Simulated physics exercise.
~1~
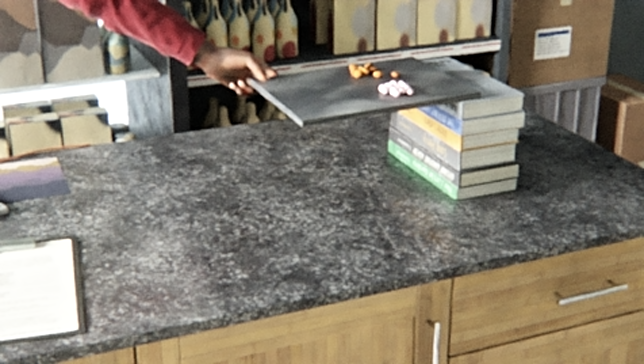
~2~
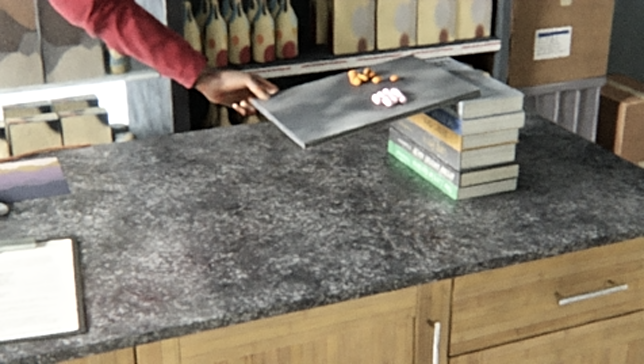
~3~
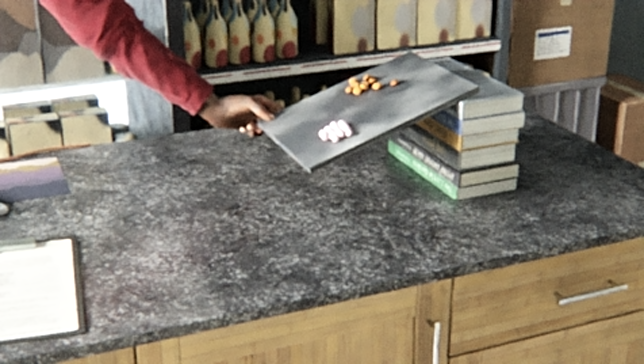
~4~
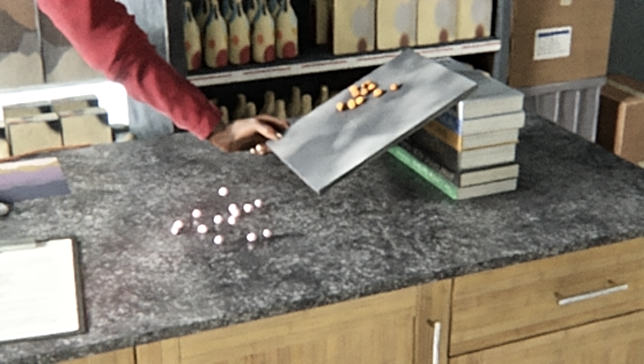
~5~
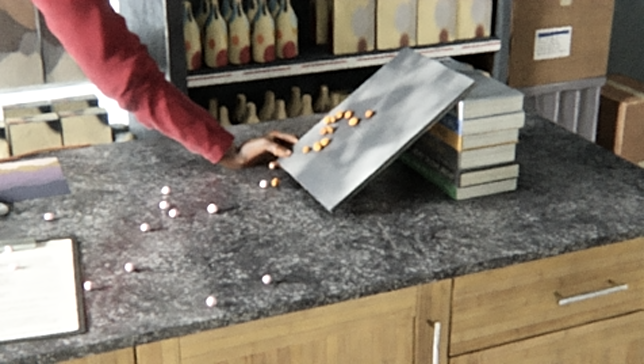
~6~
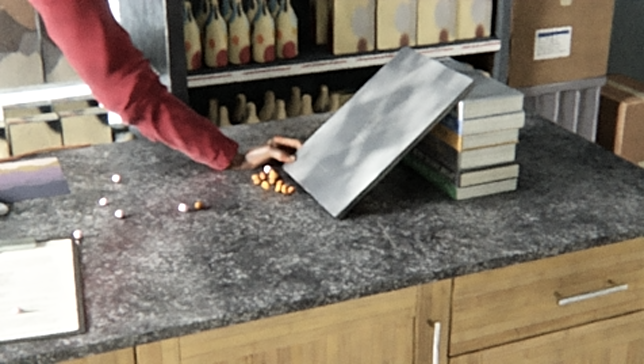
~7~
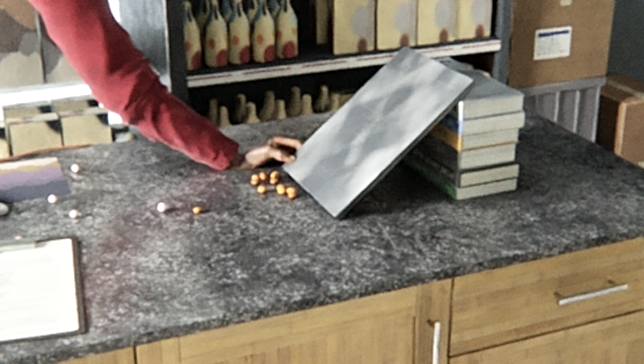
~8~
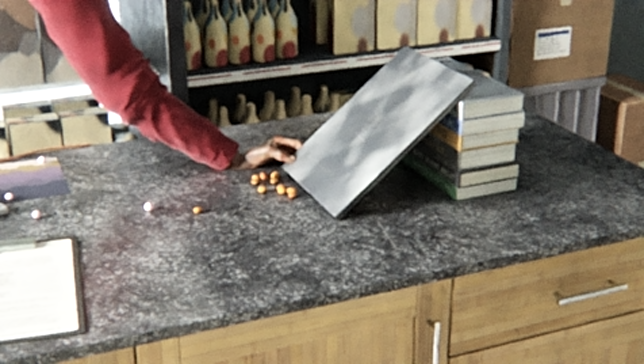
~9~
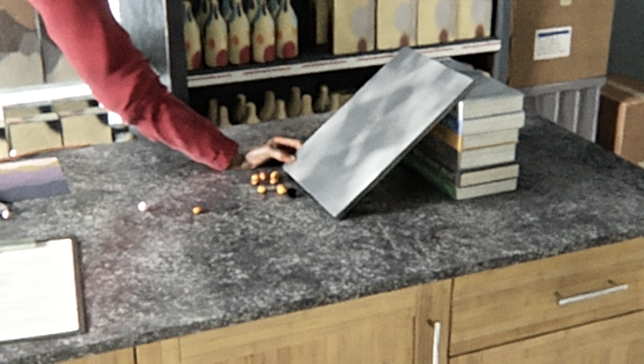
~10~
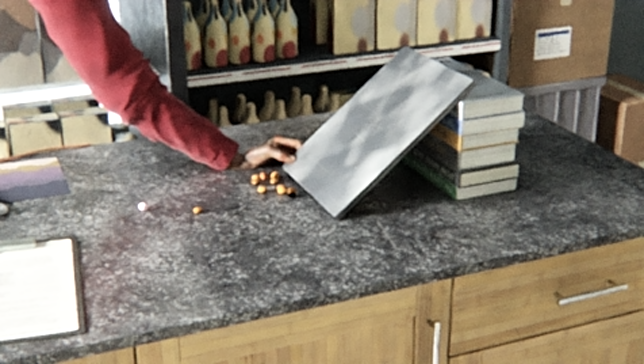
On a dark speckled counter, a red-sleeved arm lowered one end of a board propped on books, and the pink balls rolled far off to the left, leaving one in view, while the orange ones slid down later and mostly stayed by its foot.
